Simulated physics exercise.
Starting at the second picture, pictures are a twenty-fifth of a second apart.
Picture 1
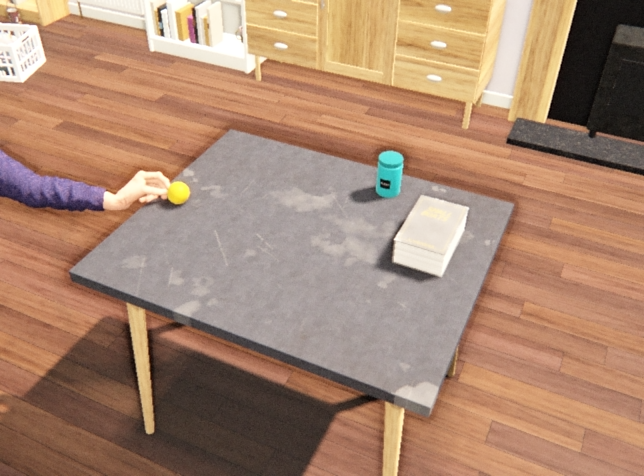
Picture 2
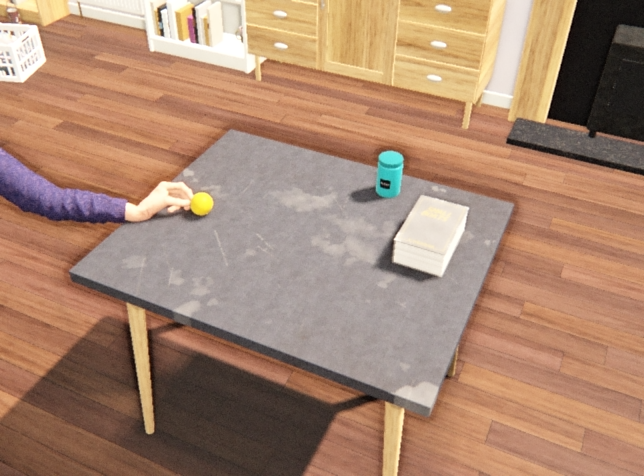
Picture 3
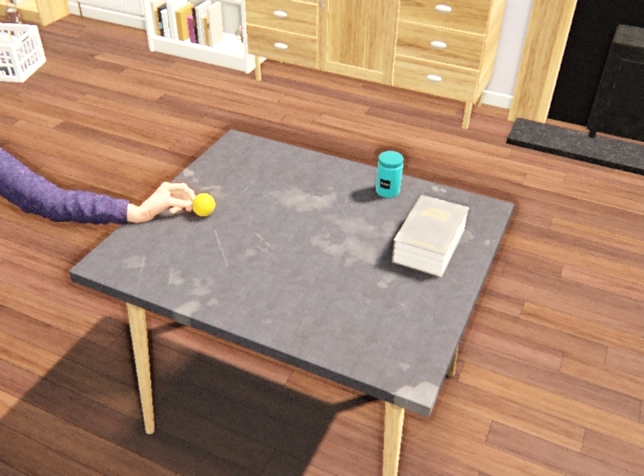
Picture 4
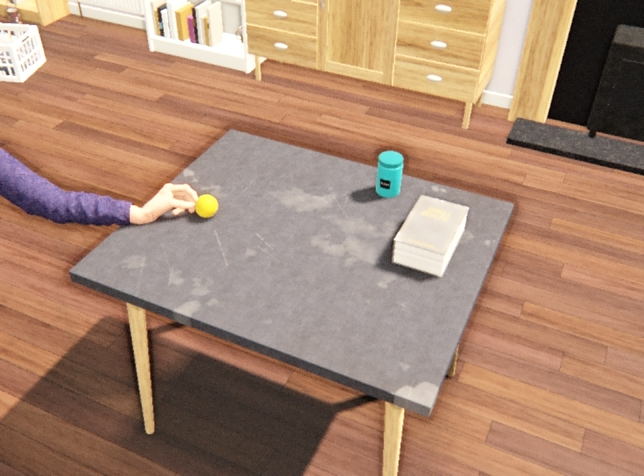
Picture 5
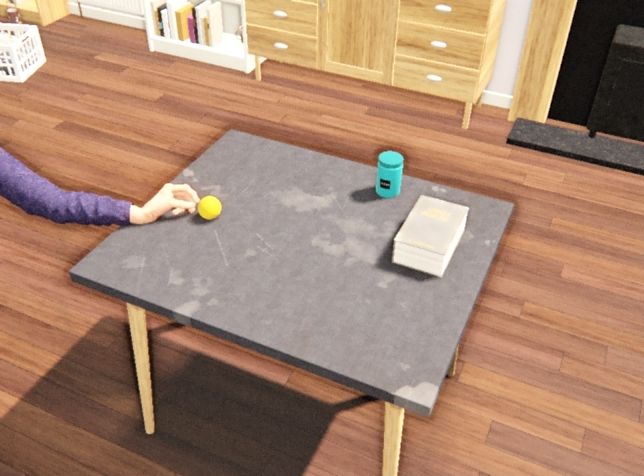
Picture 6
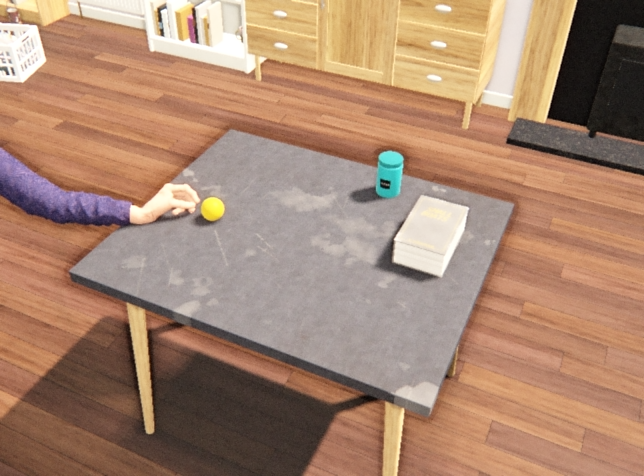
On a dark, scuffed table with a teal jar and a pale box on it, a hand in a purple sleeve moved a small yellow lemon slightly right, and it crept a little away from the fingers.
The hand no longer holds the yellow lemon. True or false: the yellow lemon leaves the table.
False.
Then, 0.10 s on from there, yellow lemon shifted about its own width near (219, 212).
Then, 0.20 s on from there, yellow lemon shifted about its own width near (224, 215).
Then, 0.30 s on from there, yellow lemon shifted about its own width near (228, 217).
Then, 0.40 s on from there, yellow lemon shifted about its own width near (230, 218).
In the end, moved from the start, yellow lemon. At the end, from the last picture's camera, yellow lemon near (231, 218).
